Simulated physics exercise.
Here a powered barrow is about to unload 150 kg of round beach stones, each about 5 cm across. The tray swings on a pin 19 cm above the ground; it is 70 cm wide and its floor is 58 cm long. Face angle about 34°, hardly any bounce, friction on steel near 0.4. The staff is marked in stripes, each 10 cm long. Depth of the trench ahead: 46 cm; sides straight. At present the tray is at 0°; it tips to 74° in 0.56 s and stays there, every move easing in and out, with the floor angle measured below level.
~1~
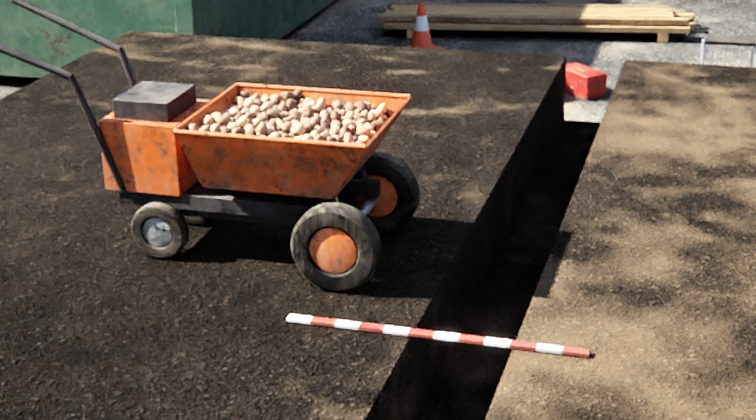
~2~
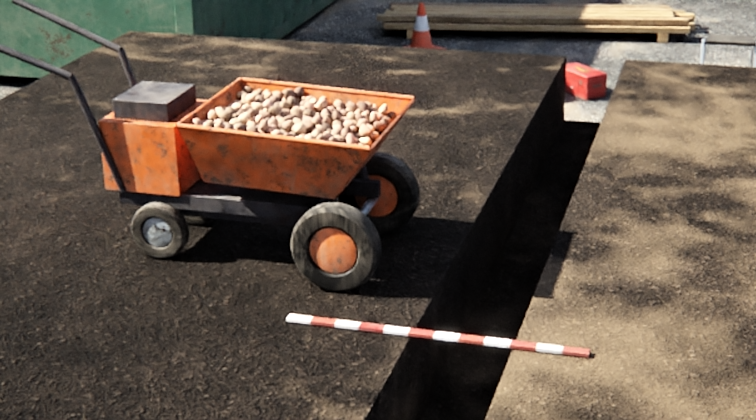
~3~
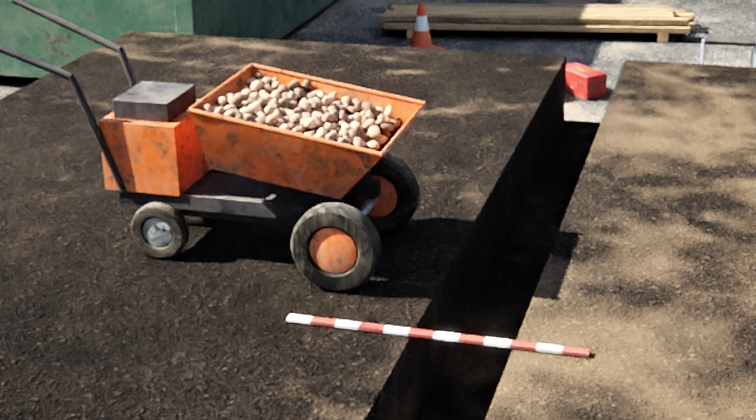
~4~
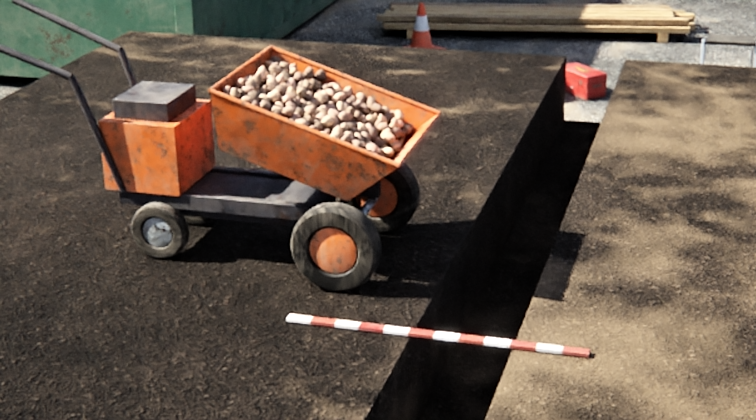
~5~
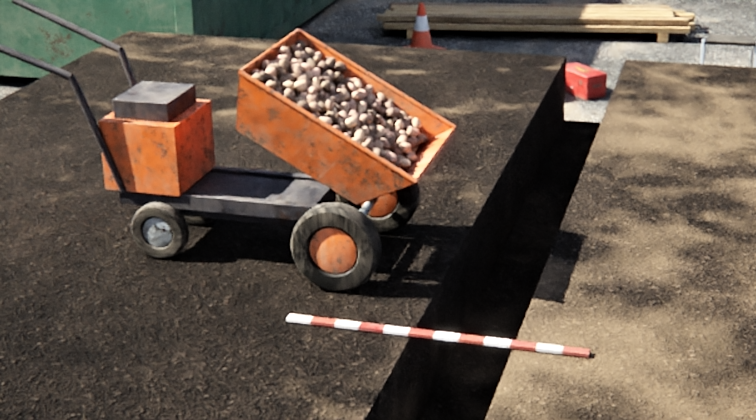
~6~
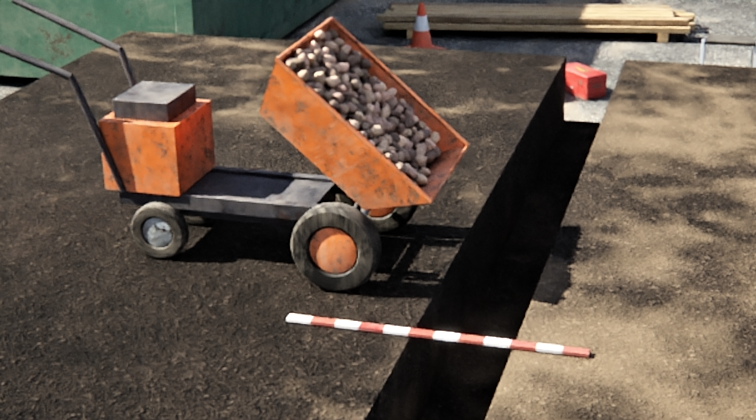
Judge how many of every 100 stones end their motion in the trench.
I would put it near 63 out of 100.
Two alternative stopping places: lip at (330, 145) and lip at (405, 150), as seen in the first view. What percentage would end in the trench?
90 % and 30 %.
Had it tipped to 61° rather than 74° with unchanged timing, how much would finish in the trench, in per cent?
The trench would hold about 55% of it.
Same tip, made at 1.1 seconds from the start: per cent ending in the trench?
It'd be some 85 per cent.
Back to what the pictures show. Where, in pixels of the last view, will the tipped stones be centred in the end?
Their middle lands near (522, 349).
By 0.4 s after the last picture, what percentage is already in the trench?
I'd put it near 40 per cent.
Then, 0.1 s after the last picture the floor is at 62°, 100 % in the tray; the foremost stones are at (452, 208).
Then, 0.4 s after the last picture the floor is at 74°, 60 % in the tray, 38 % in the trench, 2 % past the trench; the foremost stones are at (551, 251).
Then, 0.7 s after the last picture the floor is at 74°, 9 % in the tray, 54 % in the trench, 37 % past the trench; the foremost stones are past the picture's edge.
Then, 2.7 s after the last picture the floor is at 74°, 0 % in the tray, 63 % in the trench, 37 % past the trench; the foremost stones are past the picture's edge.
